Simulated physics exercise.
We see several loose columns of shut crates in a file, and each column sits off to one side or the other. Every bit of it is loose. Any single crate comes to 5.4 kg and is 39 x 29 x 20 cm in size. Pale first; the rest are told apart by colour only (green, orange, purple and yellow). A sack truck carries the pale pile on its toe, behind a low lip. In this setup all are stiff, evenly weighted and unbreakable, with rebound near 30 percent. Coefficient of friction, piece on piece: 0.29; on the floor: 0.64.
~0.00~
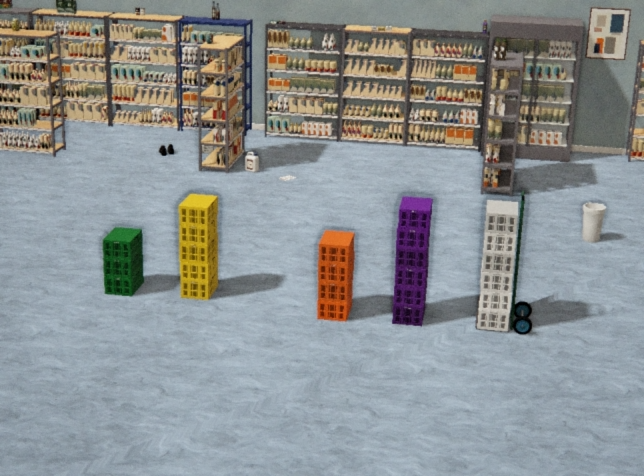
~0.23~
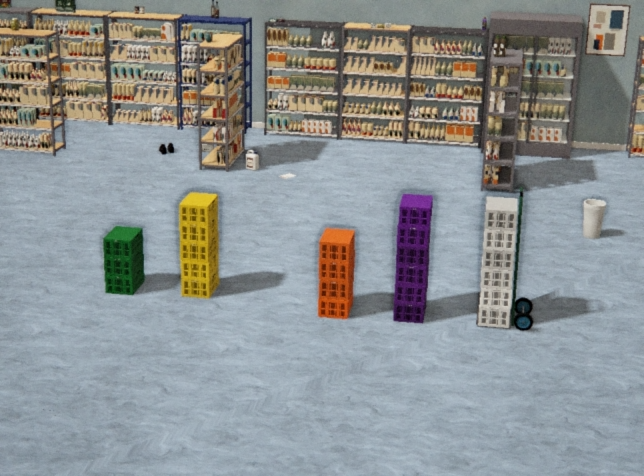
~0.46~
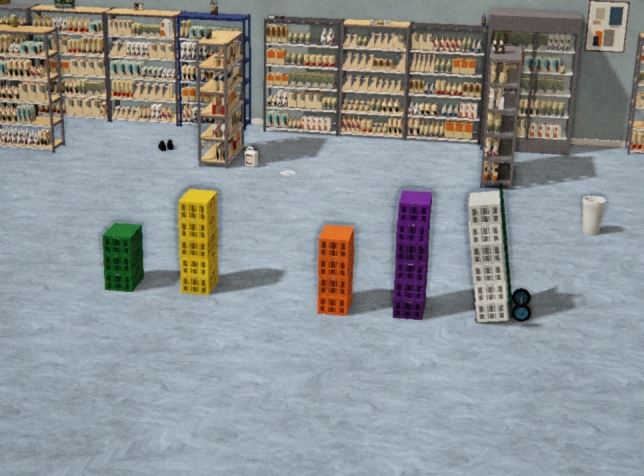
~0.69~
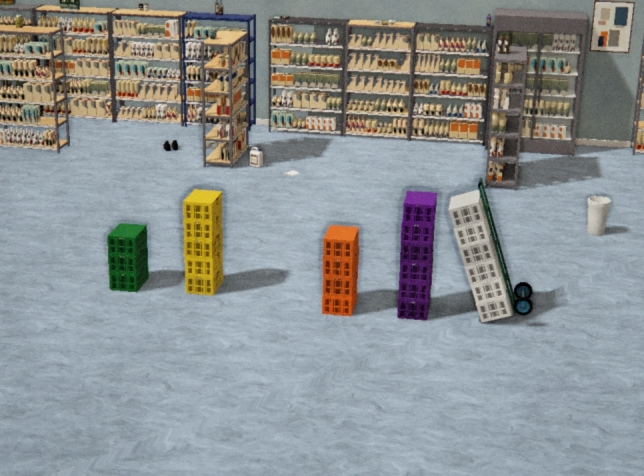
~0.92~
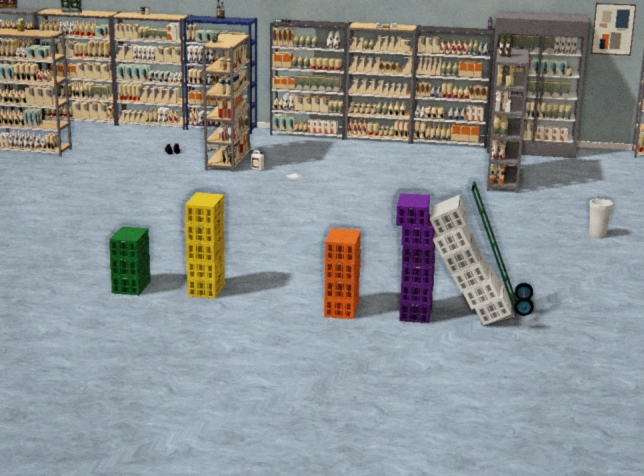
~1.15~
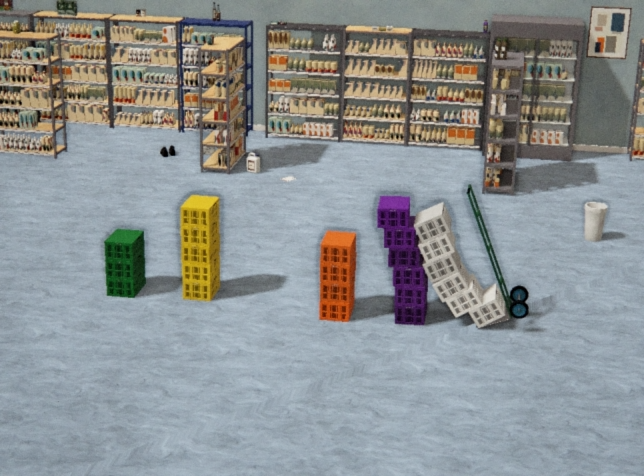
White crate stack on a green hand truck tilting left, leaning into the purple stack and pushing its upper crates leftward.
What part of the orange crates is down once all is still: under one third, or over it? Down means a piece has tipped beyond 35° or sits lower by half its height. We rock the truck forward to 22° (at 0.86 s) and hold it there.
Over one third.
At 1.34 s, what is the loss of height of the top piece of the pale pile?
20 cm lower.
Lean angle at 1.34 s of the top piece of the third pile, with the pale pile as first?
That piece is at some 0°.
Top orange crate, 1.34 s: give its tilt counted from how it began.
Tilt from start: Approx. 0 degrees.
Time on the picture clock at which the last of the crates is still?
Near 5.0 s.
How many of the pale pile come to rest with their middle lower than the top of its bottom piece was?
The count is 2.
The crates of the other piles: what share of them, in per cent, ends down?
About 45% of them.
Around 1.34 s, 6 of the pale pile down; none of the 4 orange crates down (0 of 18 in all colours); top orange crate unmoved; top purple crate tipped 10°.
Around 1.62 s, 6 of the pale pile down; none of the 4 orange crates down (1 of 18 in all colours); top orange crate displaced 9 cm; top purple crate tipped 20°, 14 cm lower.
Around 1.98 s, 6 of the pale pile down; none of the 4 orange crates down (5 of 18 in all colours); top orange crate tipped 21°, 9 cm lower; top purple crate tipped 22°, 28 cm lower.
Around 2.50 s, 6 of the pale pile down; 3 of the 4 orange crates down (8 of 18 in all colours); top orange crate on its side; top purple crate on its side.
Finally (5.4 s), 6 of the pale pile down; 3 of the 4 orange crates down (8 of 18 in all colours); top orange crate on its side; top purple crate on its side. That is 75 per cent. Seen by the last camera, middles, top orange crate near (229, 296), top purple crate near (212, 292).
